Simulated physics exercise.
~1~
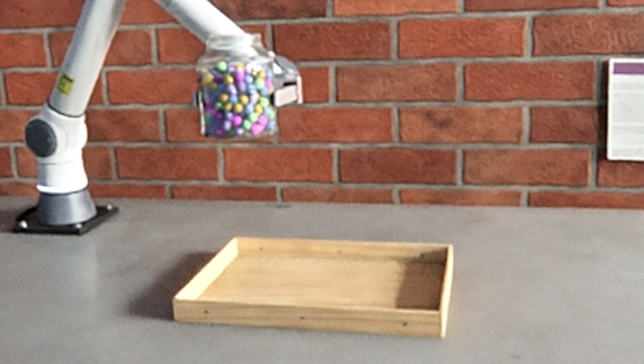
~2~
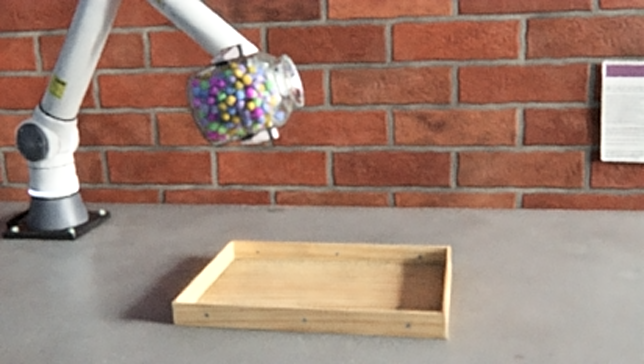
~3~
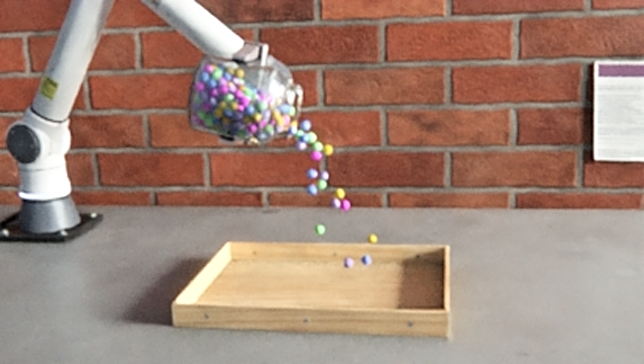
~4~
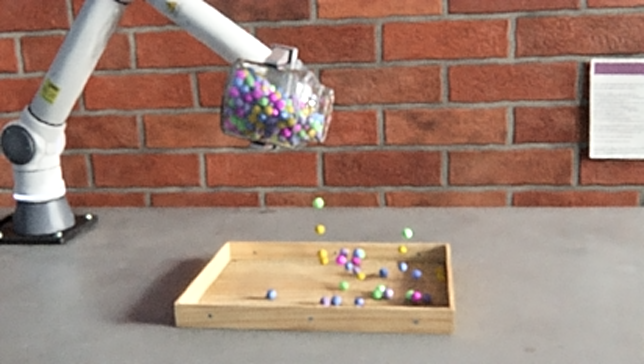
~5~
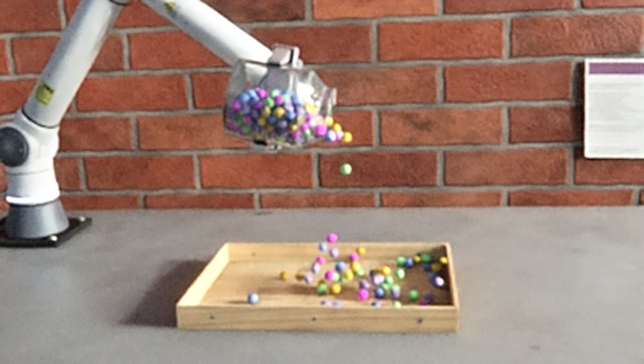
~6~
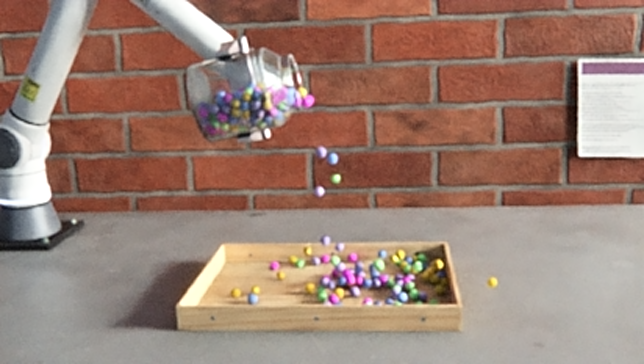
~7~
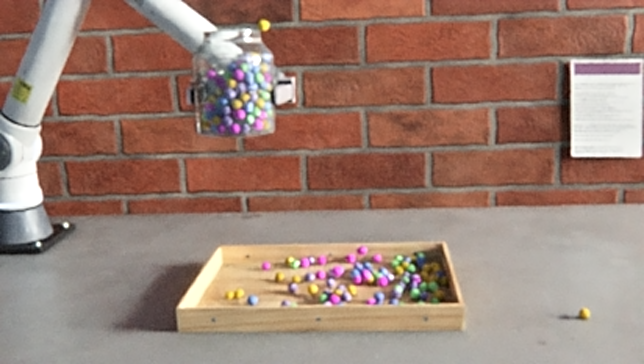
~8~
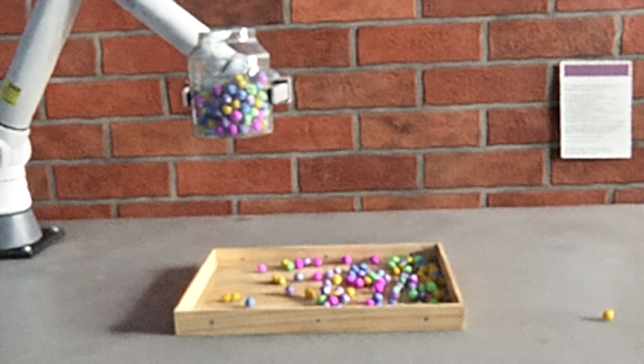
Above a wooden tray, a robot arm tips some colourful sweets from a jar and rights it.
